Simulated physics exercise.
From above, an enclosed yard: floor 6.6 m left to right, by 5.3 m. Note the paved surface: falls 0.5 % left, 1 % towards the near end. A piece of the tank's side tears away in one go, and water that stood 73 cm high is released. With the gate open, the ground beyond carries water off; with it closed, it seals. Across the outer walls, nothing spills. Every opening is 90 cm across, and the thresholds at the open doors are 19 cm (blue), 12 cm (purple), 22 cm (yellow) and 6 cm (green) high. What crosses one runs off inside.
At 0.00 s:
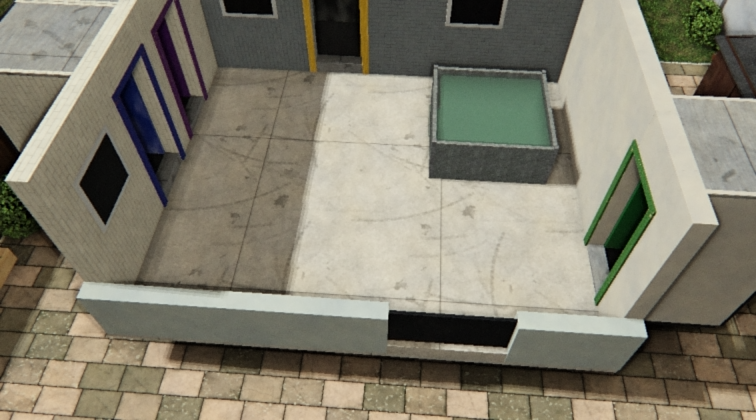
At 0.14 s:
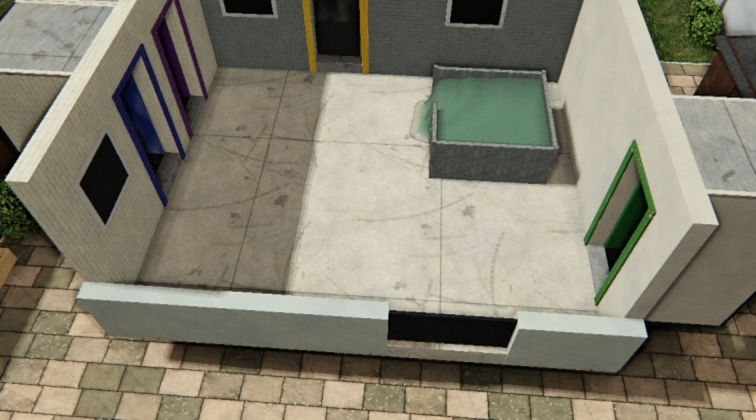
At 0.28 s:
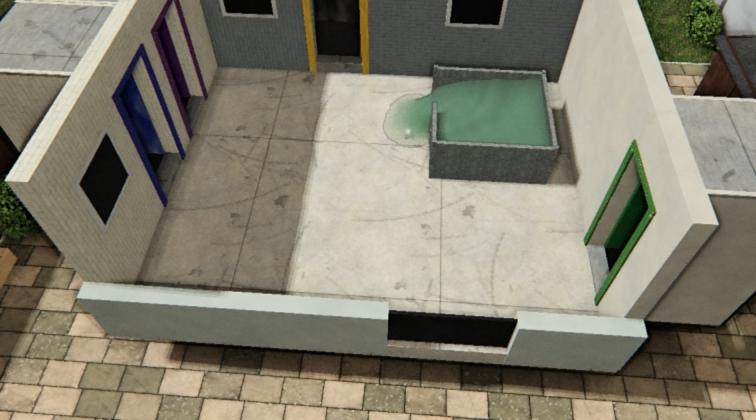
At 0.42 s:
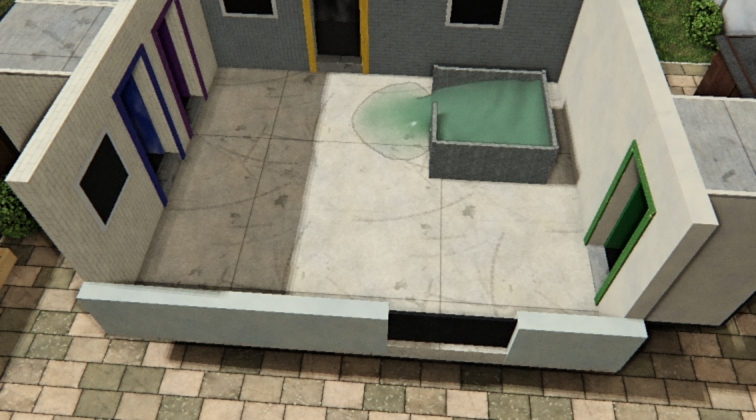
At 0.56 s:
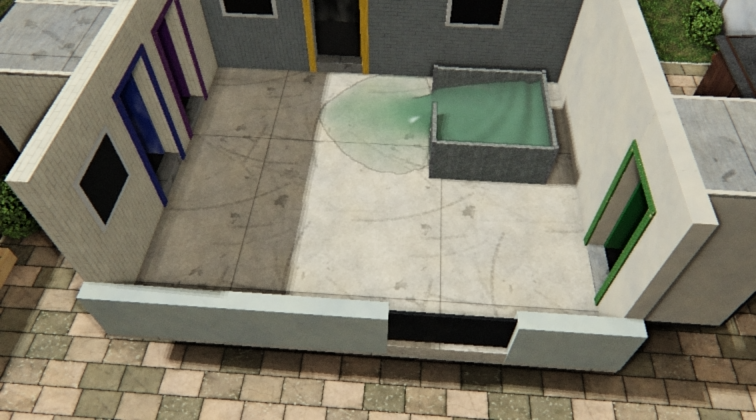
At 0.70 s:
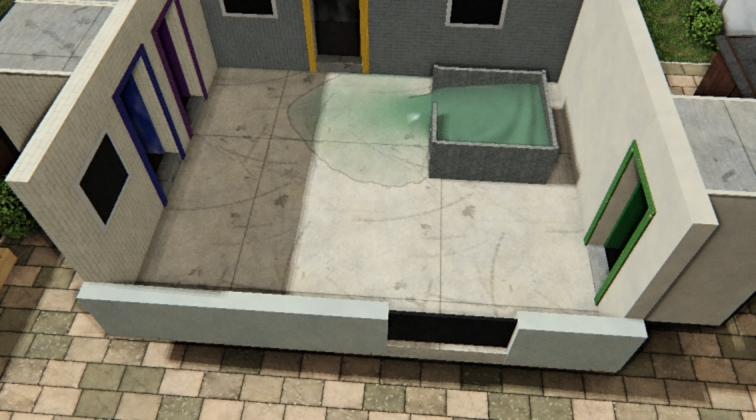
The video shows a walled yard with a raised tank of green water on the right; water pours out through the tank's left side and spreads leftward across the pale paved floor in a widening, thinning sheet.
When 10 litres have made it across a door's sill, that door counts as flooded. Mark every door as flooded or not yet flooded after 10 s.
After that time, blue door: Not yet flooded; purple door: Flooded; yellow door: Not yet flooded; green door: Flooded.
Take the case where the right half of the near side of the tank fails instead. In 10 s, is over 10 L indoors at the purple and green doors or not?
Purple door doesn't reach it, green door surpasses it.
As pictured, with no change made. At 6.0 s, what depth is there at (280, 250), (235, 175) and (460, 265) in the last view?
I'd read it as roughly 9, 9 and 2 cm, in that order.
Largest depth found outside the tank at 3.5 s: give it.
Depth: Approx. 24 cm.
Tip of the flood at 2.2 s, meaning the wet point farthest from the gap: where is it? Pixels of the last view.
Point: Roughly (161, 218).
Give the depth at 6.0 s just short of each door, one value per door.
In cm: Blue 9, purple 16, yellow 7, green 0.
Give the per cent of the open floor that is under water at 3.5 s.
Around 45 per cent wet.
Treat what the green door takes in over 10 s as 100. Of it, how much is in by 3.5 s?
Fraction in by then: Around 0 per cent.
After 1.4 s water covers 35 % of the floor and is deepest (40 cm) near (428, 120); blue door not reached, purple door 14 cm at the sill, 0 L in, yellow door 21 cm at the sill, 0 L in, green door not reached.
After 2.2 s water covers 40 % of the floor and is deepest (42 cm) near (222, 83); blue door 17 cm at the sill, 0 L in, purple door 28 cm at the sill, 18 L in, yellow door 17 cm at the sill, 0 L in, green door not reached.
After 3.5 s water covers 45 % of the floor and is deepest (24 cm) near (125, 311); blue door 14 cm at the sill, 0 L in, purple door 22 cm at the sill, 90 L in, yellow door 12 cm at the sill, 0 L in, green door not reached.
After 6.0 s water covers 70 % of the floor and is deepest (23 cm) near (130, 300); blue door 9 cm at the sill, 0 L in, purple door 16 cm at the sill, 150 L in, yellow door 7 cm at the sill, 0 L in, green door not reached.
After 10.0 s water covers 95 % of the floor and is deepest (15 cm) near (125, 311); blue door 7 cm at the sill, 0 L in, purple door 7 cm at the sill, 158 L in, yellow door 5 cm at the sill, 0 L in, green door 11 cm at the sill, 25 L in.
